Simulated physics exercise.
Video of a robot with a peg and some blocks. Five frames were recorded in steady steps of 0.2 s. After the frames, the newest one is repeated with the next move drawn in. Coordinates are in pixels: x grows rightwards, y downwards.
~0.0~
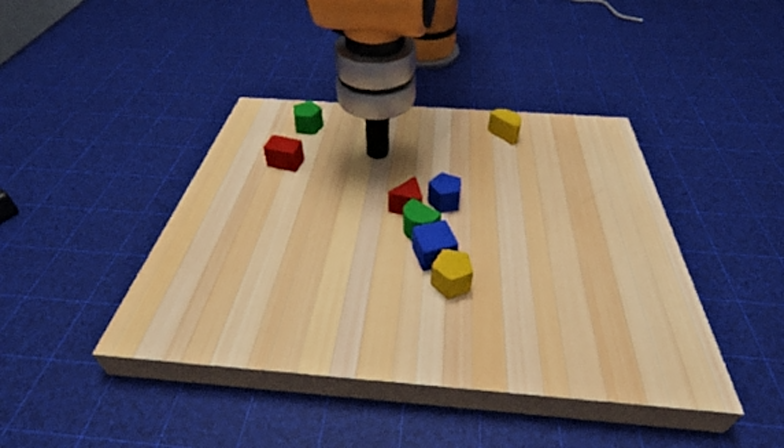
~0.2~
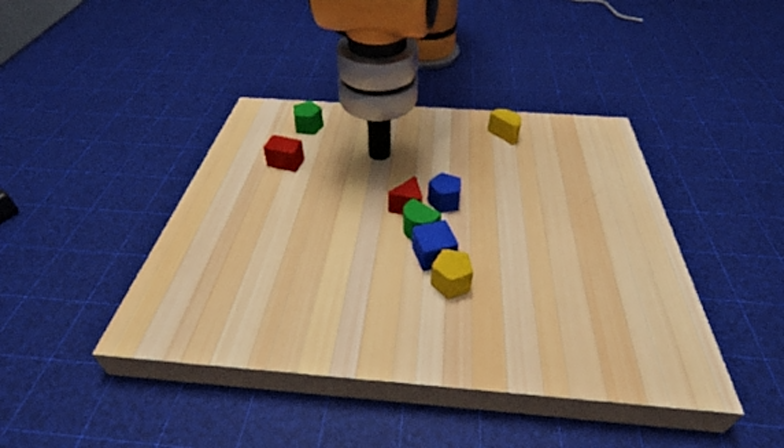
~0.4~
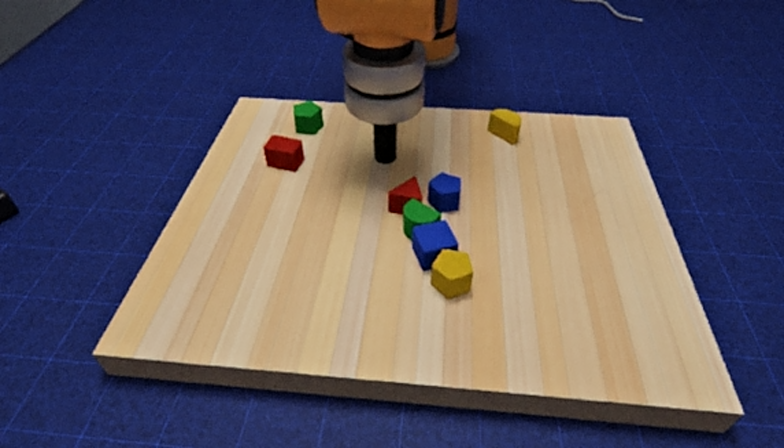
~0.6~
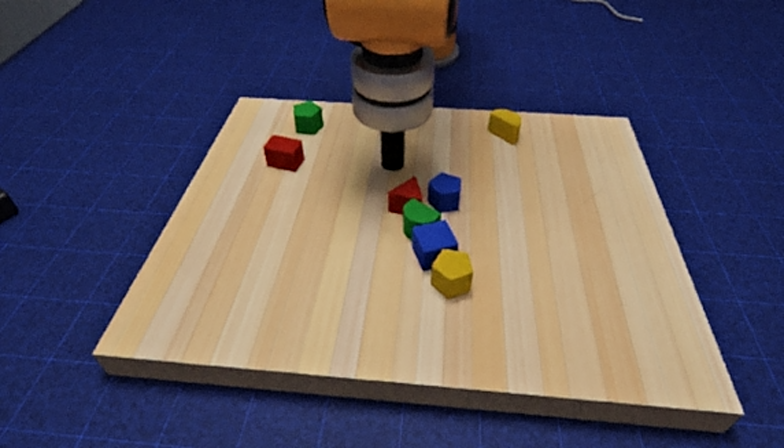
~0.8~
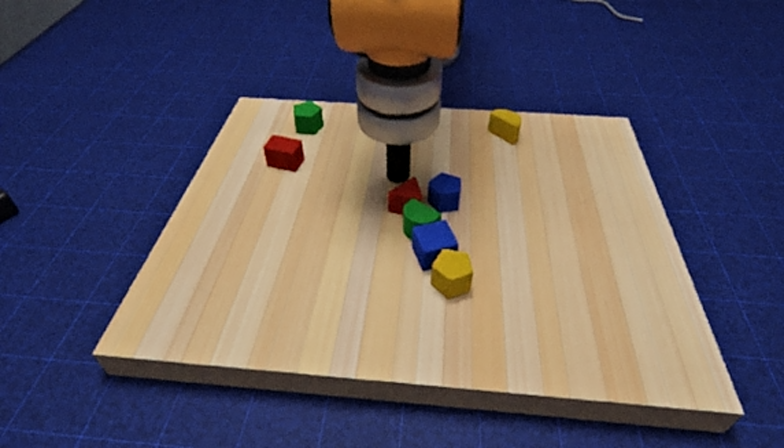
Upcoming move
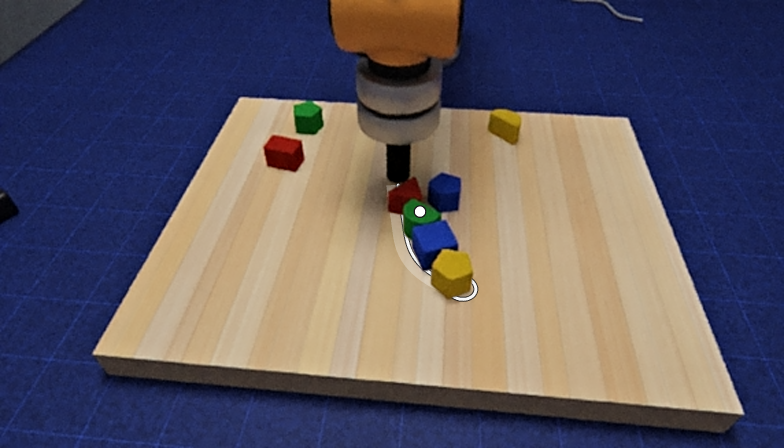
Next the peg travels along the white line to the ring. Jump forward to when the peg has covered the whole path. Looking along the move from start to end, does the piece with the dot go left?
No - that is not the case.
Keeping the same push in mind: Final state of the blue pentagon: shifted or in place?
That block stays.
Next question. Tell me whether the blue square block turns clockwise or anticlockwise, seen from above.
It turns round anticlockwise.
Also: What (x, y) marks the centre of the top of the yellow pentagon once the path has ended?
Its top centre is at about (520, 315).
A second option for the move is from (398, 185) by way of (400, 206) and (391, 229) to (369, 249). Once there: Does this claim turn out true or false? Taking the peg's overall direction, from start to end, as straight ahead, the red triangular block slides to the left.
It is true.
The drawn path runs from (398, 185) by way of (404, 220) and (415, 259) to (462, 288); the dot is on the green half-round block.
The first path, step by step. One third of the way, peg at (404, 211); red triangular block at (424, 211); green half-round block at (412, 226), turned 25° anticlockwise; blue square block at (439, 244), turned 25° anticlockwise; yellow pentagon at (460, 270), turned 10° clockwise.
Two thirds of the way, peg at (416, 250); red triangular block at (440, 231), turned 55° anticlockwise; green half-round block at (404, 258), turned 20° anticlockwise; blue square block at (449, 261), turned 35° anticlockwise; yellow pentagon at (477, 284).
At the end, peg at (463, 279); red triangular block at (444, 232), turned 80° anticlockwise; green half-round block at (403, 264); blue square block at (495, 286), turned 30° anticlockwise; blue pentagon not moved; yellow pentagon at (522, 313), turned 15° clockwise.
